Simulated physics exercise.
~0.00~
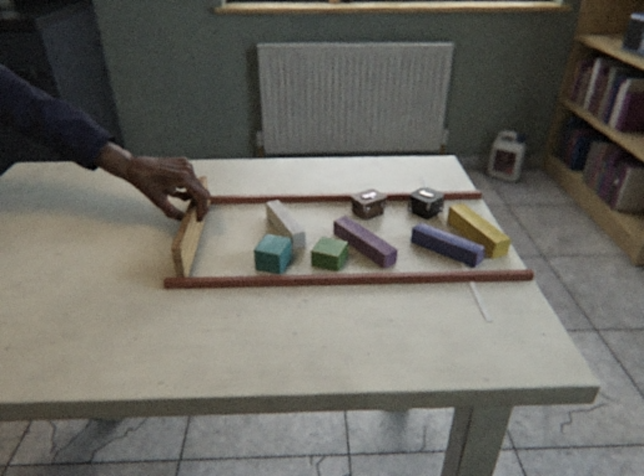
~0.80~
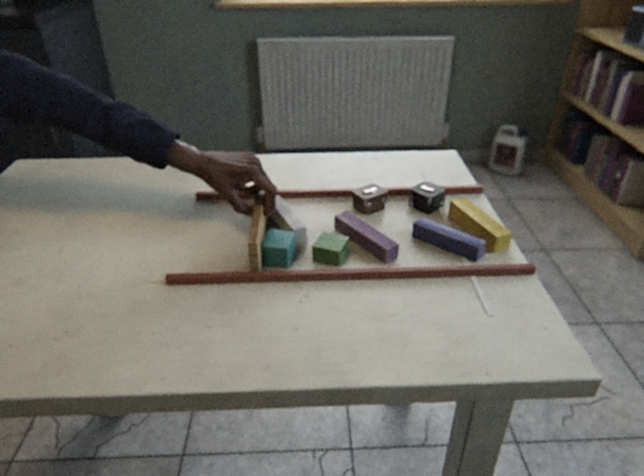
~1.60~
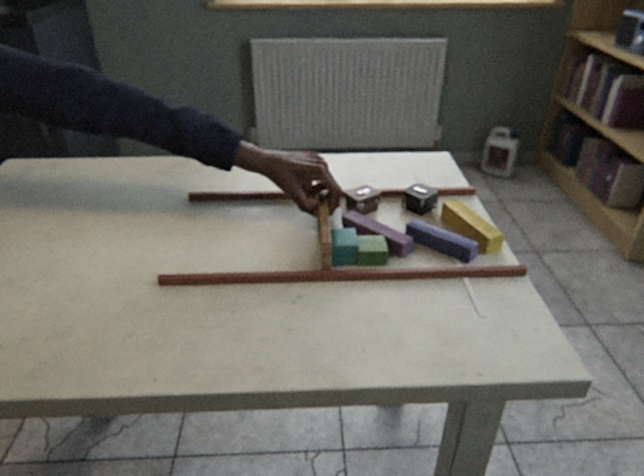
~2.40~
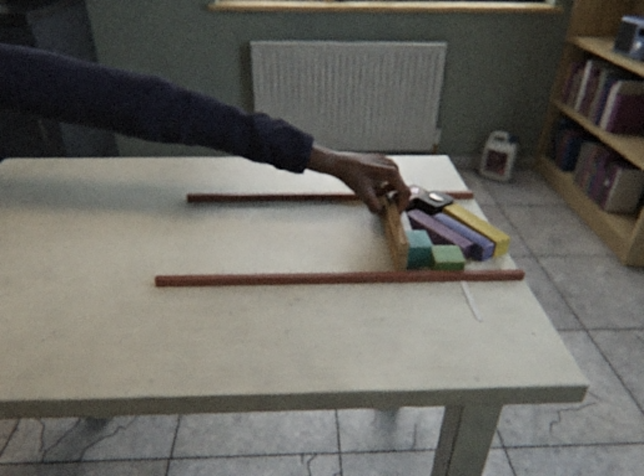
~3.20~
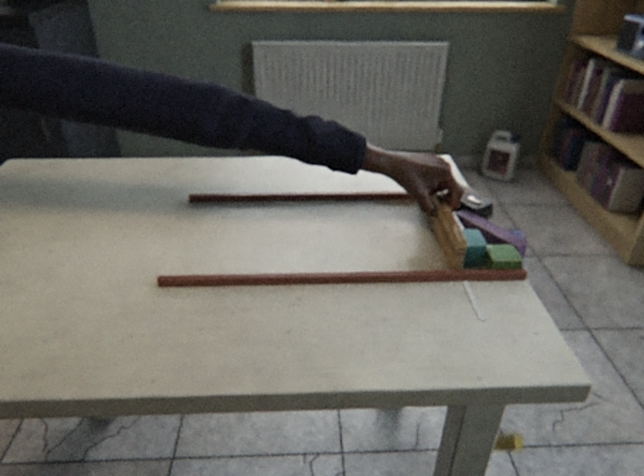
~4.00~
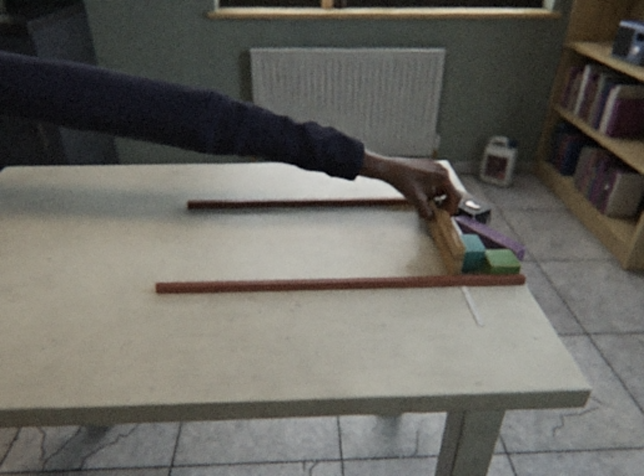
A hand pushes a board along the table, sweeping blocks rightward until some fall off.
